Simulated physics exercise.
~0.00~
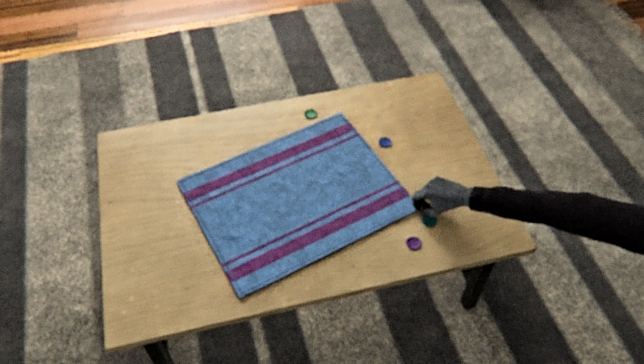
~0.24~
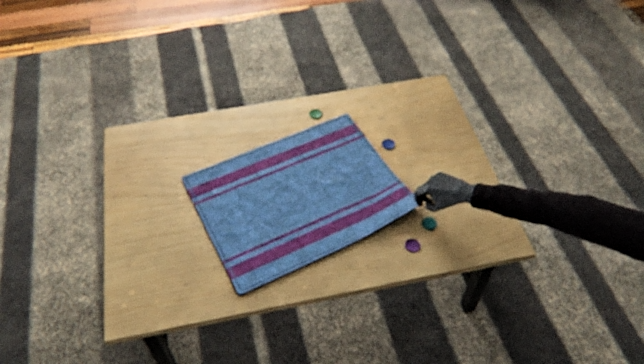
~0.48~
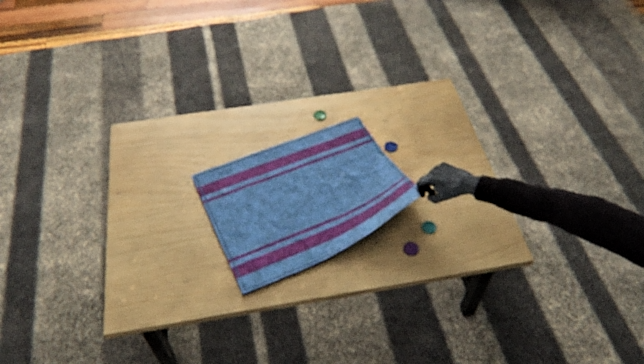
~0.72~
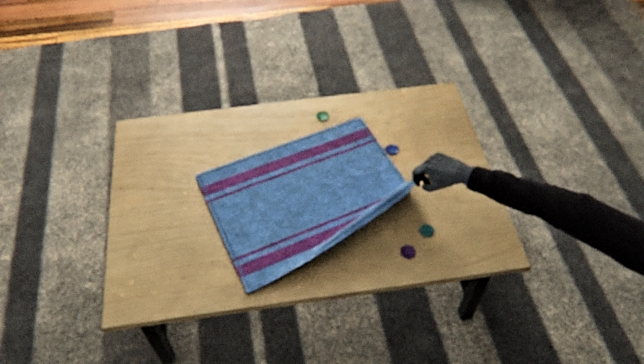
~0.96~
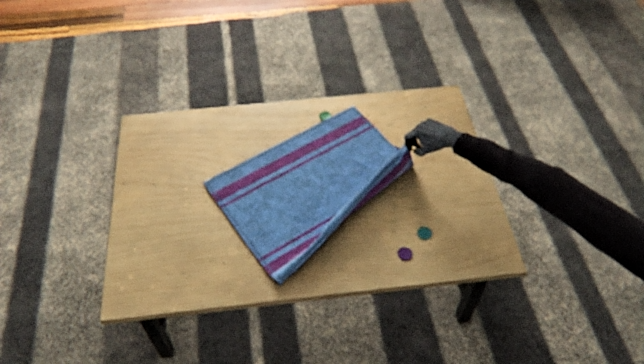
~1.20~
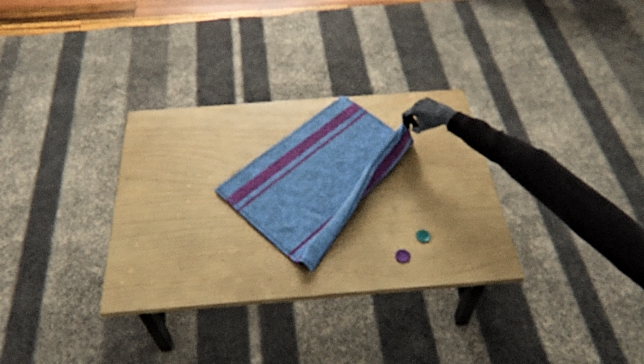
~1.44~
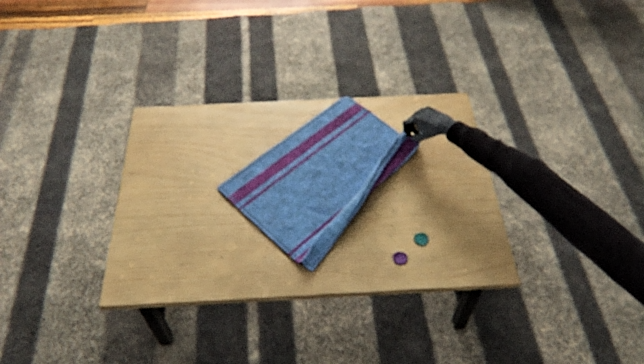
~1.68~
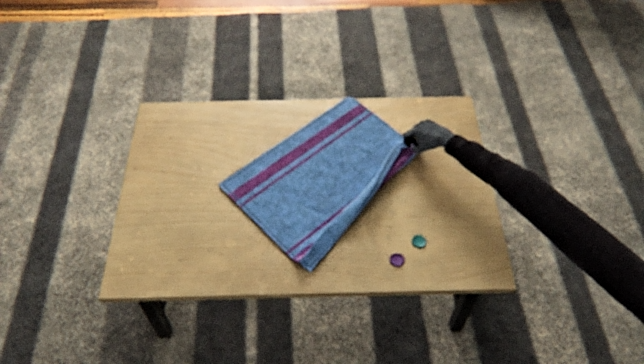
A blue hand towel with purple stripes lies on a wooden table until a gloved hand lifts its right corner and draws it up and slightly inward, sliding the cloth over a green disc and a blue one, and ends partly folded beside uncovered teal and purple discs.
